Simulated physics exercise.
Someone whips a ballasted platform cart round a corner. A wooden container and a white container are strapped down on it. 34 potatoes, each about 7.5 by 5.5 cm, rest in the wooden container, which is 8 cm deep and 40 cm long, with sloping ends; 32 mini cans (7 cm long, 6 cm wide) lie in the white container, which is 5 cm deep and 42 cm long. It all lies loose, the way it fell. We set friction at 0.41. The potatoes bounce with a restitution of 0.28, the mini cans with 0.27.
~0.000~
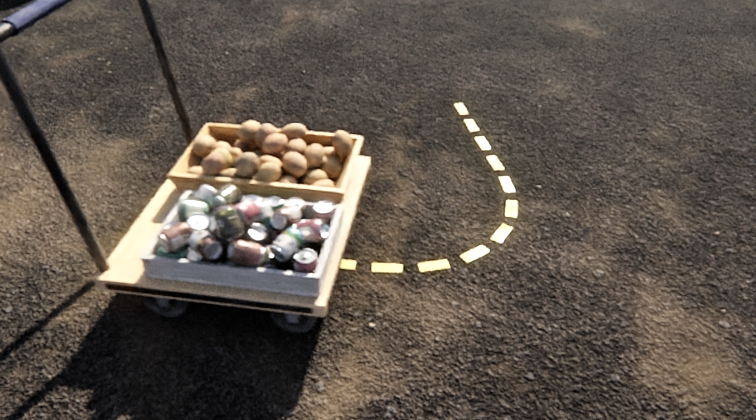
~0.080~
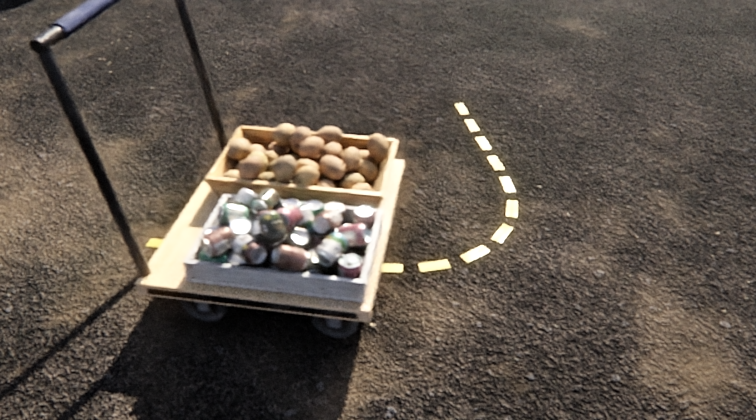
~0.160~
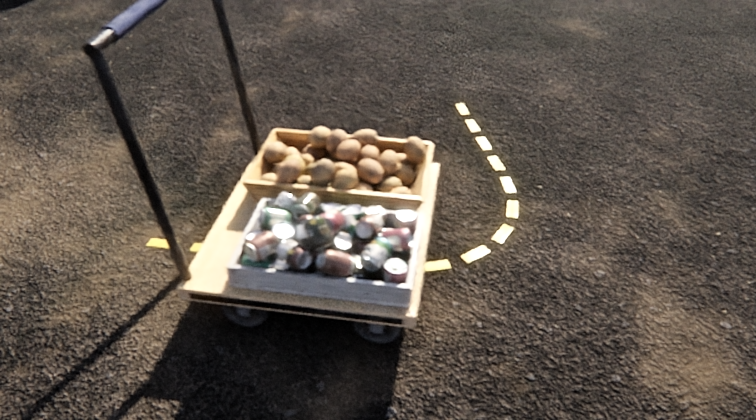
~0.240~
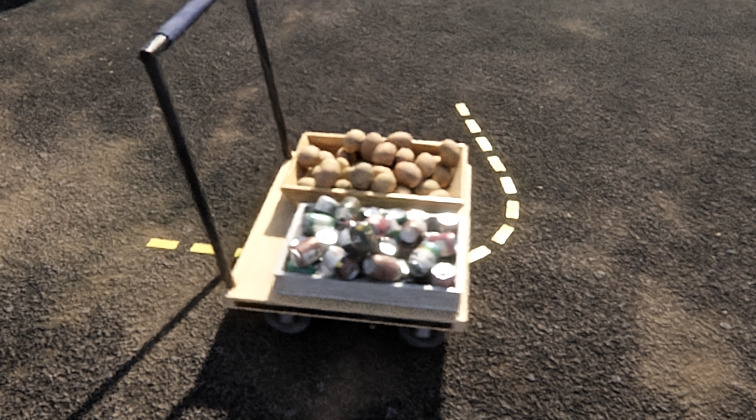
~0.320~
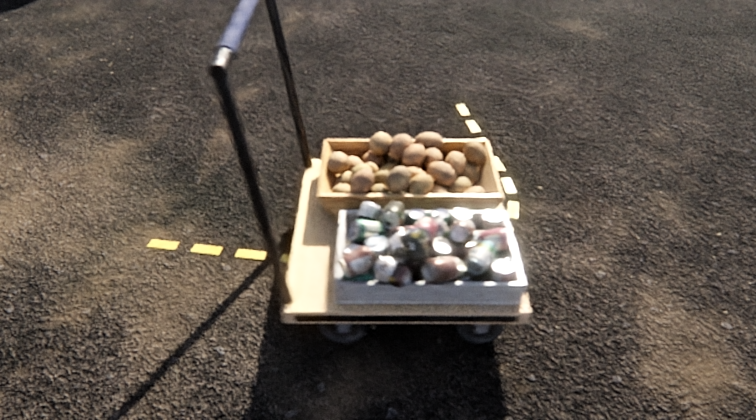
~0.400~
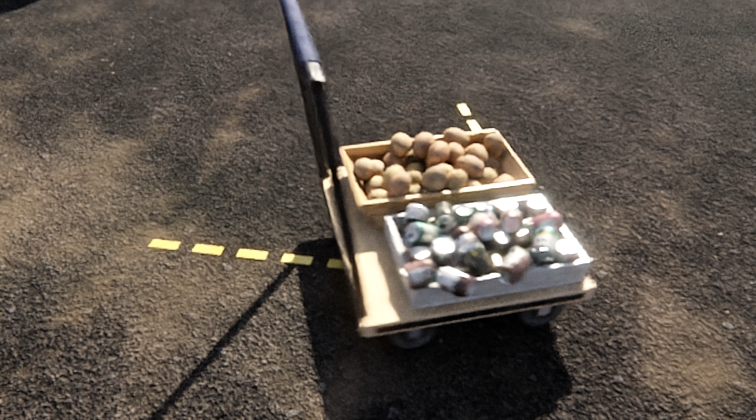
On dark asphalt, a platform cart carrying crates of potatoes and cans rolling rightward along yellow dashes, then turning toward the viewer.
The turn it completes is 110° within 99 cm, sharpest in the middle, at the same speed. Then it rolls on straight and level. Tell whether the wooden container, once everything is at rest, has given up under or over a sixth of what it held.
Wow, that's south of a sixth.
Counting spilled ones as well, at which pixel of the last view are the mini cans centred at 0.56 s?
In the last view, the centre sits near (575, 212).
After 0.56 s, 0 of 34 out of the wooden container and 4 of 32 out of the white container.
After 0.70 s, 0 of 34 out of the wooden container and 7 of 32 out of the white container.
After 0.92 s, 0 of 34 out of the wooden container and 9 of 32 out of the white container.
Final count (at 1.37 s), 0 of 34 out of the wooden container and 9 of 32 out of the white container. Asked share, 0 of 34, 0 per cent.
